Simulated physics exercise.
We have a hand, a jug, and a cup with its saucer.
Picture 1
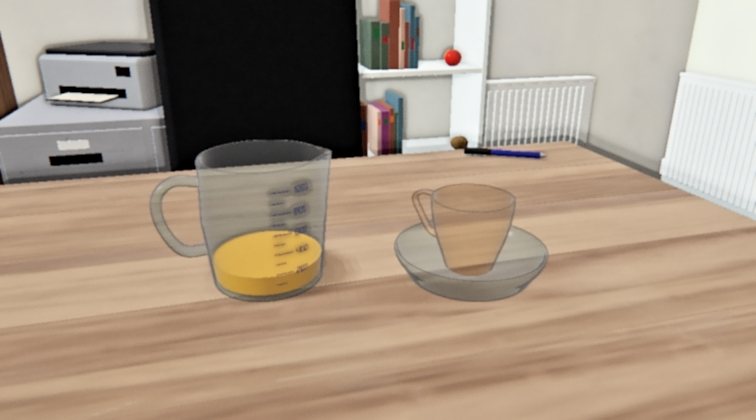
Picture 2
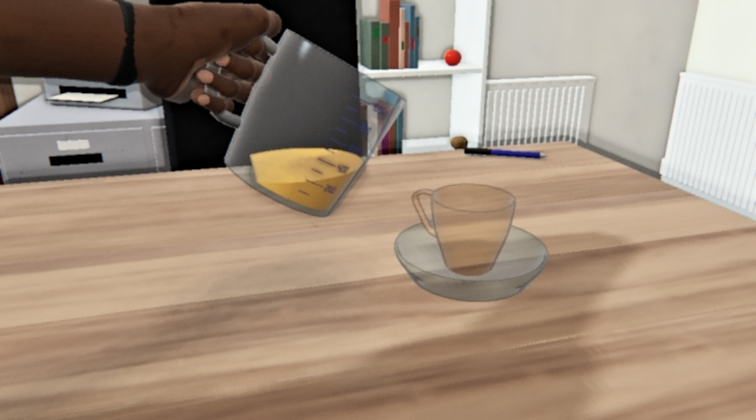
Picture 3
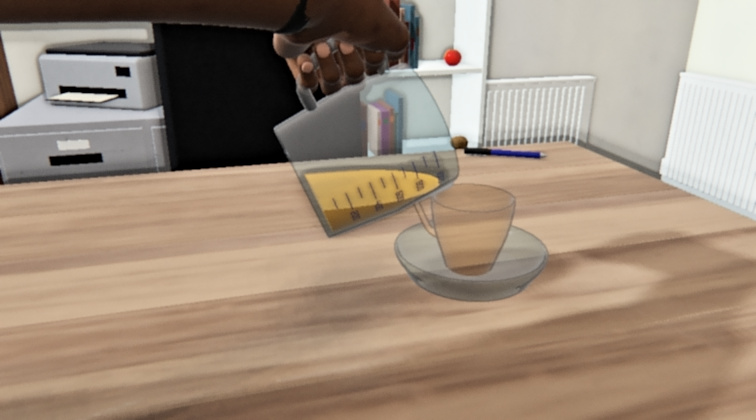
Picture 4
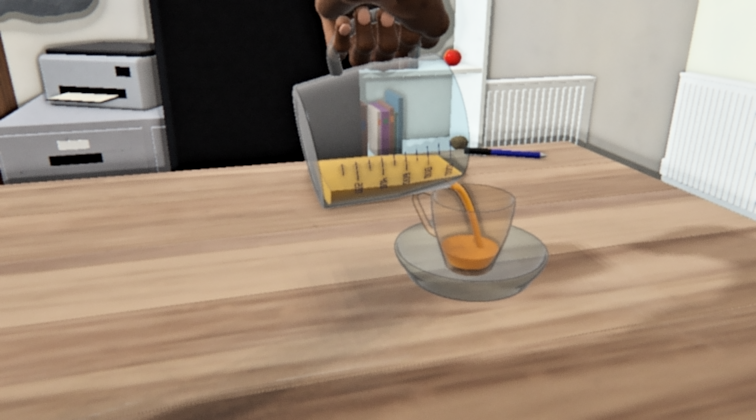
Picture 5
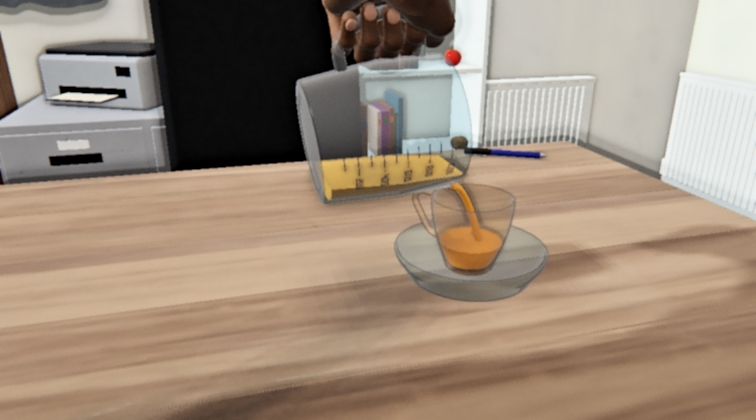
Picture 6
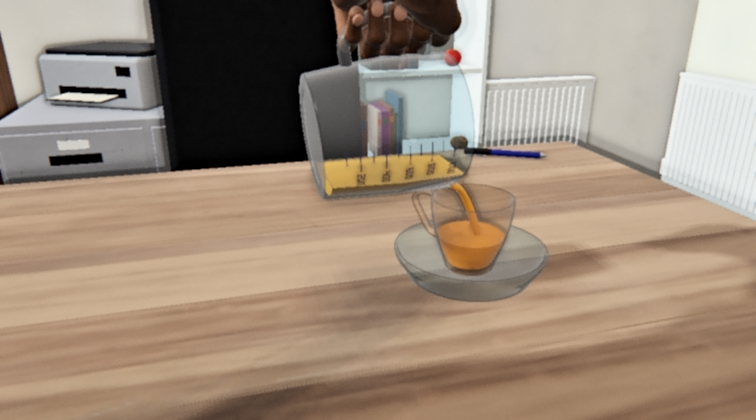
A dark-skinned hand reaches in from the upper left of a room with a light wooden table, seen from a fixed view slightly above the tabletop. A clear measuring jug holding yellow-orange liquid stands left of a transparent cup and saucer, with a printer and bookshelf behind. The hand lifts the jug, carries it right, tilts it and pours a thin orange stream, raising the cup's level.
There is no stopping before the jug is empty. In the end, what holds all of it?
Result: Cup only.
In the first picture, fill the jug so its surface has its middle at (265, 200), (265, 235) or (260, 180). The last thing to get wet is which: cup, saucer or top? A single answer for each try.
In that order: Past the saucer, saucer too, on to the top.
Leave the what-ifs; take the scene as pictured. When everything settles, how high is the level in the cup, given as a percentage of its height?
It reaches around 70 percent, I'd say.
A moment on, the cup is about half full; the saucer is dry.
Further on, the cup is about two thirds full; the saucer is dry.
When it is over, the cup is about three quarters full; the saucer is dry.
